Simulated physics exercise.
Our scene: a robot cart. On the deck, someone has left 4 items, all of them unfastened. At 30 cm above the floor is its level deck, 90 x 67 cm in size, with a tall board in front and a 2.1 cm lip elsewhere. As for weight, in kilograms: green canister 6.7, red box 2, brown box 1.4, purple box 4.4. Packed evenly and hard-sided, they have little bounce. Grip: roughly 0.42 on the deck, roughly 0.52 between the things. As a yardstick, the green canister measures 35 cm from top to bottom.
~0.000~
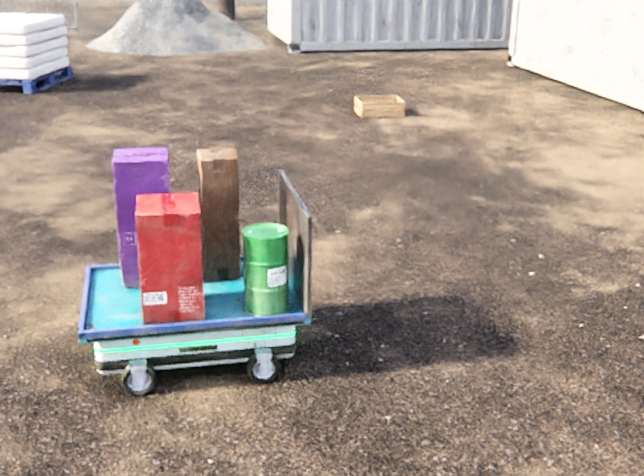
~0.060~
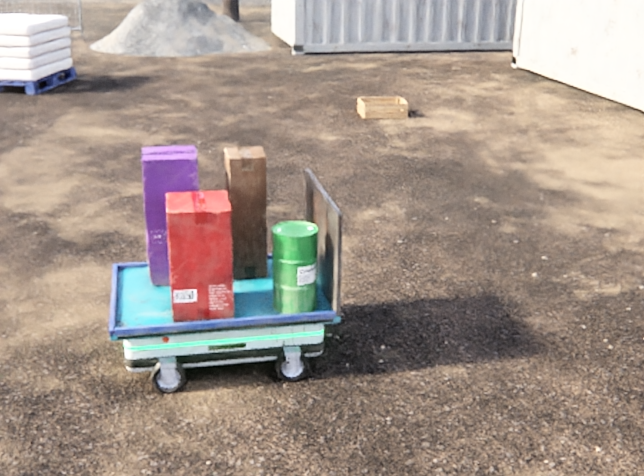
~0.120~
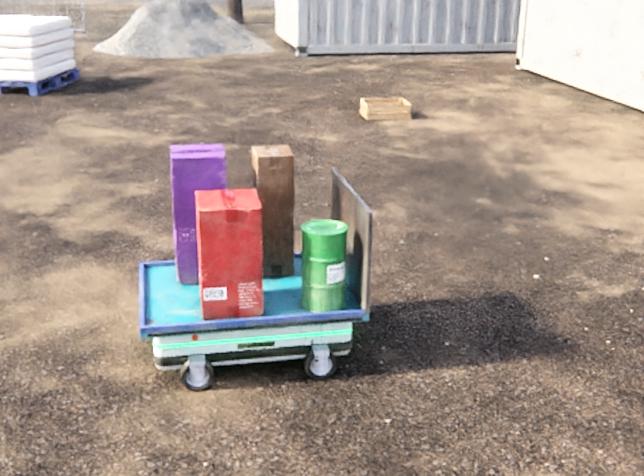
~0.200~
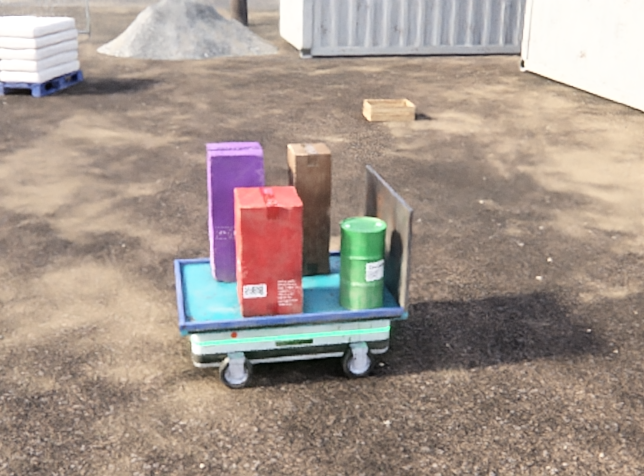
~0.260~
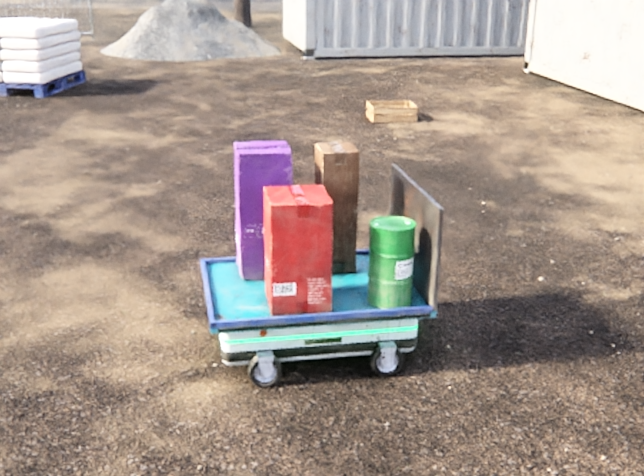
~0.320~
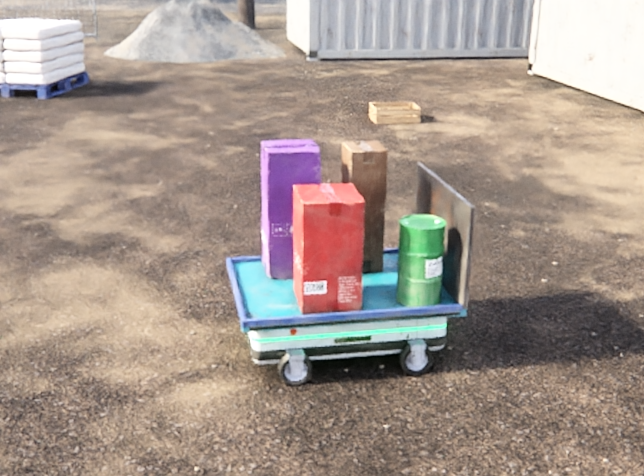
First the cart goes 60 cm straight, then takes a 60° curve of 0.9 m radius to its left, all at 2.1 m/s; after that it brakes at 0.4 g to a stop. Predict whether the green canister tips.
The ride leaves it felled.
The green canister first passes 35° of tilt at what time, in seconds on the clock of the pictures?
At around 0.6 seconds on the pictures' clock.
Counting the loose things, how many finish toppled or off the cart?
The answer is 3.
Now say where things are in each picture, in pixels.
In the first picture, cart 0 cm along; green canister (266, 270); red box (171, 258).
In the second picture, cart 13 cm along; purple box (172, 216); red box (200, 256).
In the third picture, cart 25 cm along; brown box (273, 212); purple box (200, 214).
In the fourth picture, cart 42 cm along; red box (268, 251); brown box (309, 210).
In the fifth picture, cart 55 cm along; purple box (263, 211); red box (297, 249).
In the sixth picture, cart 67 cm along; green canister (421, 261); brown box (363, 207).
After 0.72 s, cart 151 cm along, turned 49°; green canister now off the cart; brown box leaning 42°; red box leaning 19°.
After 1.12 s, cart 224 cm along, turned 60°; red box now off the cart; brown box on its side; purple box slid 7 cm.
At rest (2.5 s), off the cart and tipped over, green canister, red box and brown box; the last one in place, give or take 10 cm.
